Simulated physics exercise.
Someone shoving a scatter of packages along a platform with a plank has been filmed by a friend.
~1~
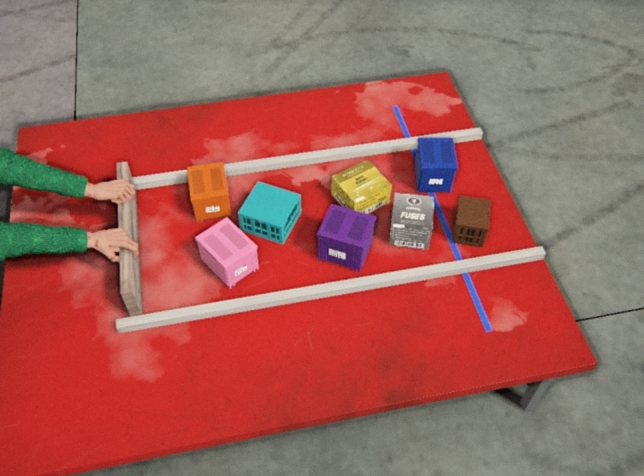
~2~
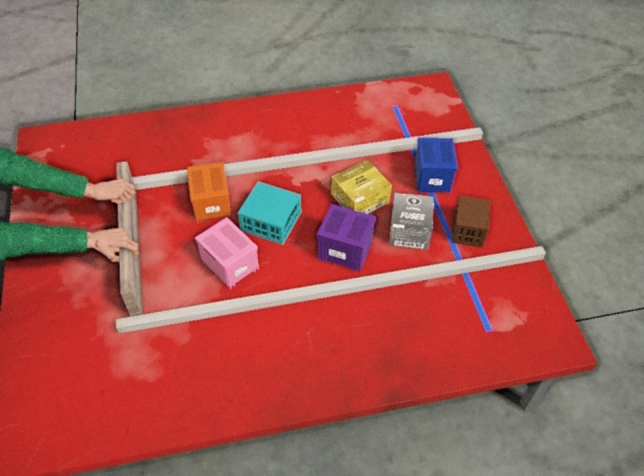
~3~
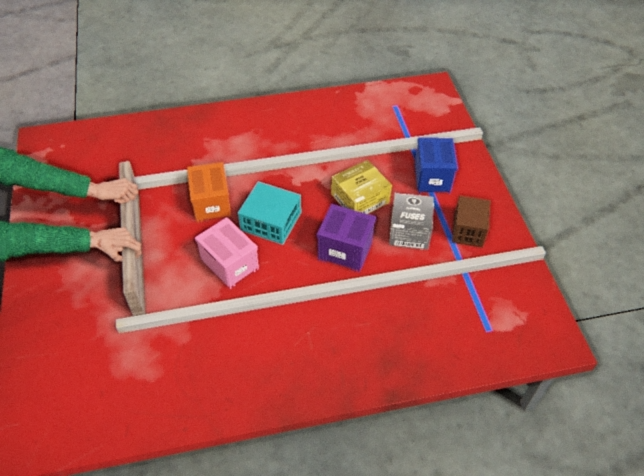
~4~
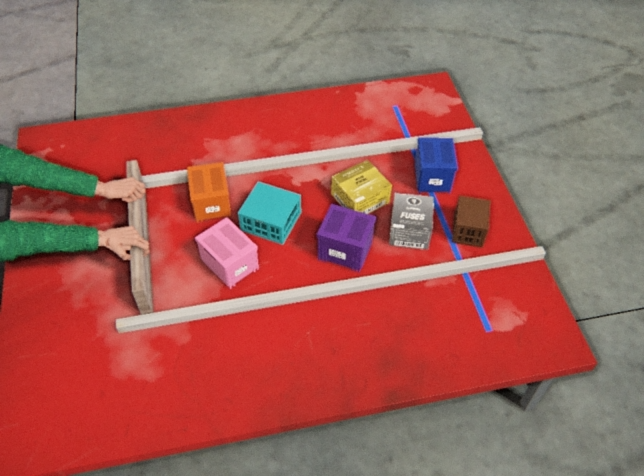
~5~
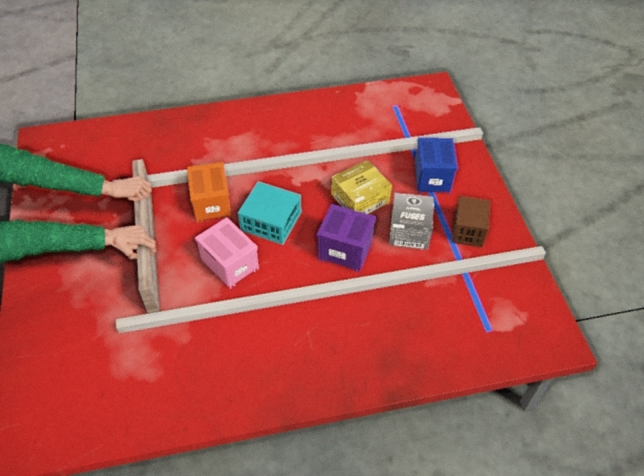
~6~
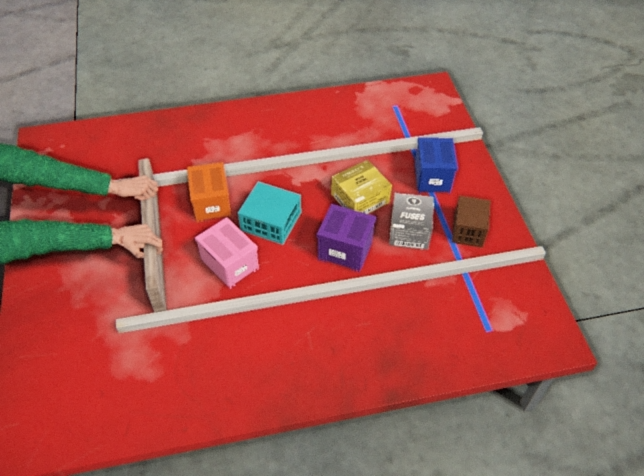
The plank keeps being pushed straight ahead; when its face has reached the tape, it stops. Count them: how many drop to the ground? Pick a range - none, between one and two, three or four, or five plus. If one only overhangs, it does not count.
Range: Three or four.
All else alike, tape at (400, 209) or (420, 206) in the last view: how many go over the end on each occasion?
Taking the two tries in order, the numbers are 1 and 2.
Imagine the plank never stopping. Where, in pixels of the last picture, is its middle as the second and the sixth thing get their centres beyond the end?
Its centre point is roughly (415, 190) and later (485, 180).
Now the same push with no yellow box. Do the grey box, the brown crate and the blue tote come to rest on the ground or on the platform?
The grey box falls, the brown crate goes over, the blue tote stays on.
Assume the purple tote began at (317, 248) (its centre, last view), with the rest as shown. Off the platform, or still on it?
Placed like that, it is still there afterwards.
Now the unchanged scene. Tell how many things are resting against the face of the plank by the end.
That number would be 3.
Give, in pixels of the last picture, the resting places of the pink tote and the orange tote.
Close to (470, 224); the other close to (437, 150).
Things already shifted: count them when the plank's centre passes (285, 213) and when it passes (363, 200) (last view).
Moved so far: 5, then 8.
Early on, none off yet; brown crate at rest near (471, 222); blue tote at rest near (435, 166); grey box at rest near (411, 221).
Finally, the number that fall off is three or four; lost, grey box, blue tote and brown crate.
